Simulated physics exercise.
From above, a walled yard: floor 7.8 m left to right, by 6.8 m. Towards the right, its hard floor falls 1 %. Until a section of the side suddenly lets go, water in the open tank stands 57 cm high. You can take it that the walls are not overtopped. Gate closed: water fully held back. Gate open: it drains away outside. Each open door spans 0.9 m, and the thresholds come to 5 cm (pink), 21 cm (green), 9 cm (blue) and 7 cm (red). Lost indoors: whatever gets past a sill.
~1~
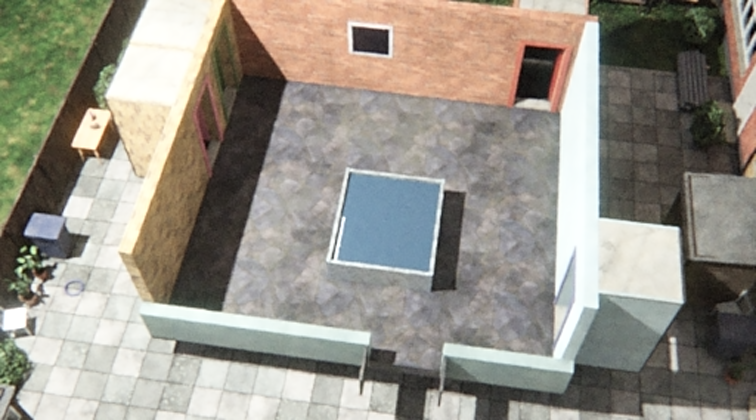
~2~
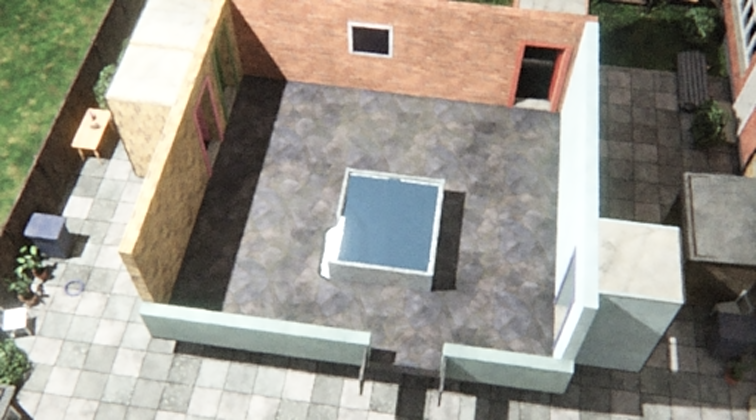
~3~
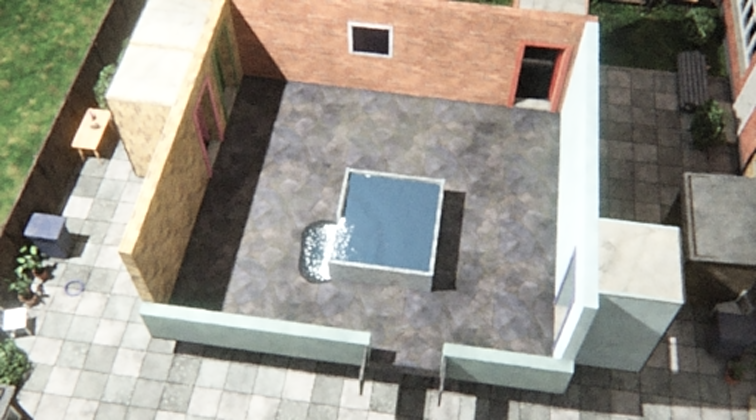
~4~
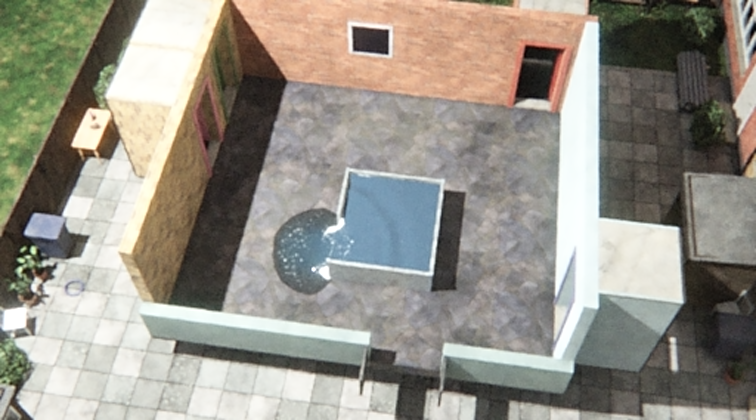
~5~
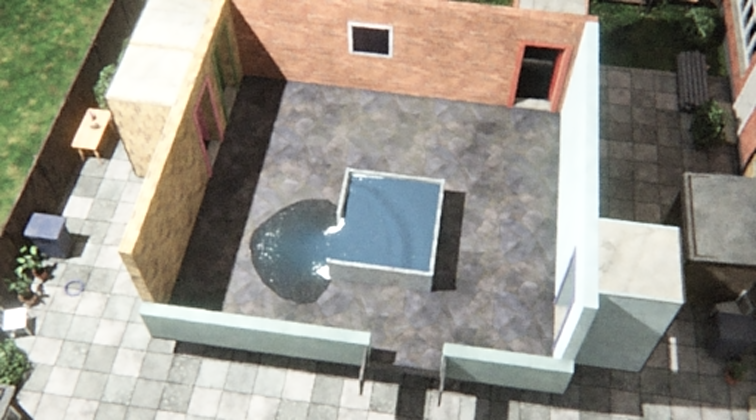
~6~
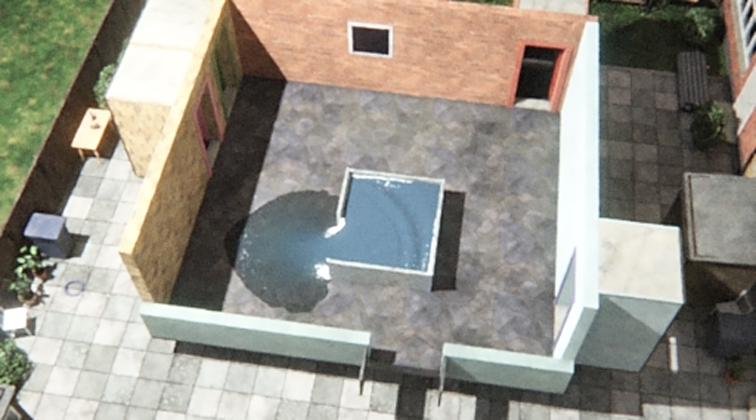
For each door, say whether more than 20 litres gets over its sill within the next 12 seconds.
At the pink door the total will be higher than the limit; at the green door the total will be lower than the limit; at the blue door the total will be lower than the limit; at the red door the total will be lower than the limit.
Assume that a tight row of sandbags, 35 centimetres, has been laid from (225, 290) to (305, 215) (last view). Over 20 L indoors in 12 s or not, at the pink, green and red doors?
Note - pink: Limit held; green: Limit held; red: Limit held.
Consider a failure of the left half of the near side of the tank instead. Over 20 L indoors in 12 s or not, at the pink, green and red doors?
Result: Pink limit not passed, green limit not passed, red limit not passed.
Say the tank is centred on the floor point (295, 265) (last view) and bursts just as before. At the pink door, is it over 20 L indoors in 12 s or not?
In that case pink comes out short of the limit.
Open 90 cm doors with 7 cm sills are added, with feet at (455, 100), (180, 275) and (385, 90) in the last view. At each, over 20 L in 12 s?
The first one doesn't reach it, the second one exceeds it, and the third one doesn't reach it.
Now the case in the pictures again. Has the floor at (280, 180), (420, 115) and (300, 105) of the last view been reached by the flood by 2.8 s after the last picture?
Point 1: Reached; point 2: Unreached; point 3: Unreached.
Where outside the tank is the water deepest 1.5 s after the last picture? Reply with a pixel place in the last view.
Roughly pixel (177, 305).
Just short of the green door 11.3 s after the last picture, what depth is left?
Around 5.5 cm deep.
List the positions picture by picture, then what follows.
In the first frame, still water, 57 cm deep, in the open tank at (388, 222).
In the second frame, the front is at (325, 275), 0.6 m from the gap at (336, 249); 0.2 m2 of floor is under water; 57 cm left at the back of the open tank.
In the third frame, water pours out at (336, 249) and has run 0.8 m, to (310, 229); typically 9 cm deep outside, 57 cm at the open tank's back.
In the fourth frame, water pours out at (336, 249) and has run 1.3 m, to (280, 234); typically 6 cm deep outside, 57 cm at the open tank's back.
In the fifth frame, the front is at (257, 234), 1.8 m from the gap at (336, 249); 2.9 m2 of floor is under water; 57 cm left at the back of the open tank.
In the sixth frame, water pours out at (336, 249) and has run 2.3 m, to (228, 244); typically 4 cm deep outside, 57 cm at the open tank's back.
Then, 0.7 s after the last picture water covers 20 % of the floor and is deepest (28 cm) near (322, 262); pink door not reached, green door not reached, blue door not reached, red door not reached.
Then, 1.5 s after the last picture water covers 25 % of the floor and is deepest (38 cm) near (177, 305); pink door 9 cm at the sill, 1 L in, green door not reached, blue door not reached, red door not reached.
Then, 2.8 s after the last picture water covers 30 % of the floor and is deepest (22 cm) near (238, 282); pink door 9 cm at the sill, 14 L in, green door 5 cm at the sill, 0 L in, blue door not reached, red door not reached.
Then, 6.3 s after the last picture water covers 65 % of the floor and is deepest (13 cm) near (263, 85); pink door 7 cm at the sill, 31 L in, green door 7 cm at the sill, 0 L in, blue door not reached, red door not reached.
Then, 11.3 s after the last picture water covers 90 % of the floor and is deepest (10 cm) near (550, 234); pink door 4 cm at the sill, 35 L in, green door 6 cm at the sill, 0 L in, blue door 8 cm at the sill, 0 L in, red door 7 cm at the sill, 2 L in.
